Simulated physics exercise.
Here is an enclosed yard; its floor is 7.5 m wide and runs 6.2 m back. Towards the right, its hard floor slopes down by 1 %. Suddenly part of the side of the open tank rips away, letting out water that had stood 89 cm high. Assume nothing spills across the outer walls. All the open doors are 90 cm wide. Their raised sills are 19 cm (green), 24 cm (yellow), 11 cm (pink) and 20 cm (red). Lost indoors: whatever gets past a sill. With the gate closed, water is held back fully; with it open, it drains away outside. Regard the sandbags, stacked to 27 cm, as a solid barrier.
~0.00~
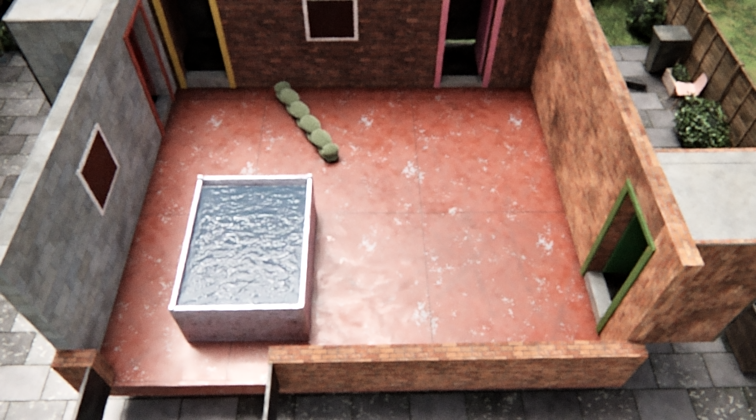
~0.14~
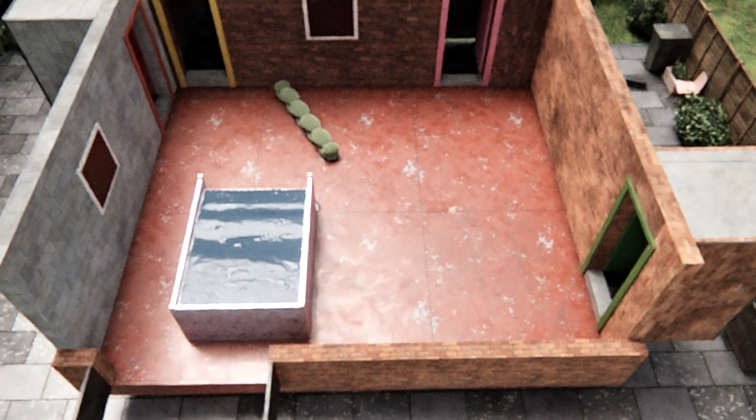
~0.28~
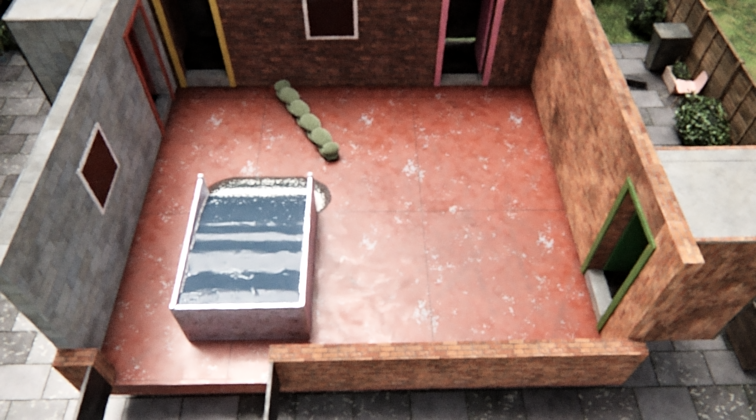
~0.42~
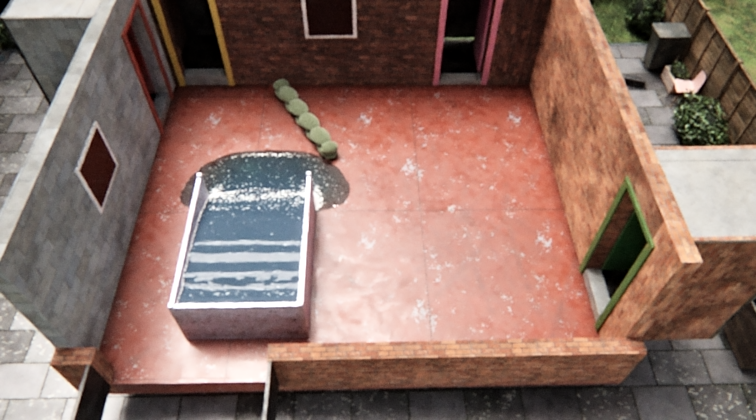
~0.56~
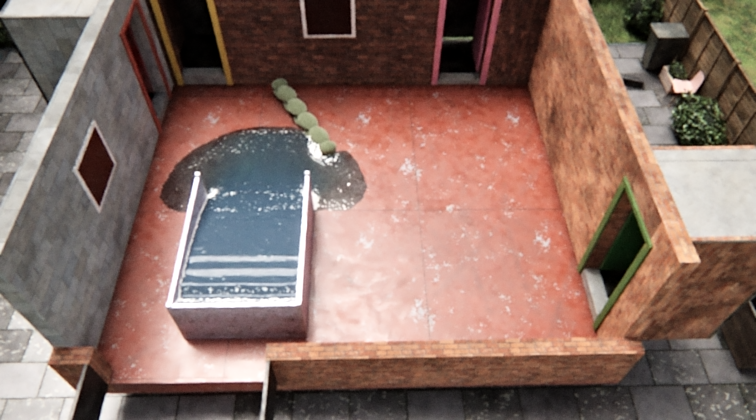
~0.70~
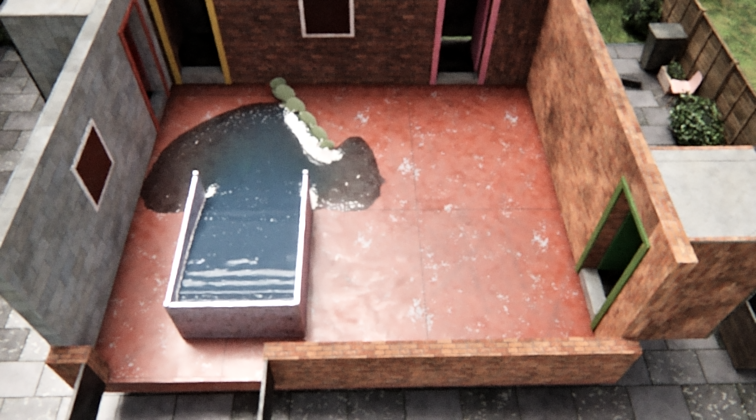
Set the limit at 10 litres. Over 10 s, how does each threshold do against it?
At the green door the water stays short of it. At the yellow door the water goes past it. At the pink door the water stays short of it. At the red door the water goes past it.
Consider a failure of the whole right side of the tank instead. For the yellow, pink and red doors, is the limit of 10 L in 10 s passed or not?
Then: Yellow short of it, pink beyond it, red short of it.
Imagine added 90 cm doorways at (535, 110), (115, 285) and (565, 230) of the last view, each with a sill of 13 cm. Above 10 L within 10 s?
Door 1: Higher; door 2: Lower; door 3: Lower.
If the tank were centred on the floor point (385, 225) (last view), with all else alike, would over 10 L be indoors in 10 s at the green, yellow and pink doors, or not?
Against the limit, the green door stays within it, the yellow door stays within it and the pink door exceeds it.
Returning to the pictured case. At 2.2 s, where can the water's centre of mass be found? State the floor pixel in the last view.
The water's centre is around (259, 165).
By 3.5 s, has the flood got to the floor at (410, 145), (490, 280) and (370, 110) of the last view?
First spot submerged, second not yet wet, third submerged.
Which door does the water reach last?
Looks like the green door.
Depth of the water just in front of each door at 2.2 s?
Depths: Green door 0 cm, yellow door 45 cm, pink door 5 cm, red door 40 cm.
After 1.4 s water covers 30 % of the floor and is deepest (60 cm) near (251, 85); green door not reached, yellow door 29 cm at the sill, 0 L in, pink door not reached, red door 12 cm at the sill, 0 L in.
After 2.2 s water covers 45 % of the floor and is deepest (56 cm) near (172, 85); green door not reached, yellow door 45 cm at the sill, 36 L in, pink door 5 cm at the sill, 0 L in, red door 40 cm at the sill, 25 L in.
After 3.5 s water covers 55 % of the floor and is deepest (37 cm) near (181, 85); green door not reached, yellow door 33 cm at the sill, 142 L in, pink door 8 cm at the sill, 0 L in, red door 29 cm at the sill, 119 L in.
After 6.0 s water covers 75 % of the floor and is deepest (22 cm) near (90, 366); green door 3 cm at the sill, 0 L in, yellow door 15 cm at the sill, 161 L in, pink door 4 cm at the sill, 1 L in, red door 14 cm at the sill, 147 L in.
After 10.0 s water covers 90 % of the floor and is deepest (14 cm) near (578, 285); green door 12 cm at the sill, 0 L in, yellow door 5 cm at the sill, 161 L in, pink door 7 cm at the sill, 1 L in, red door 5 cm at the sill, 147 L in.
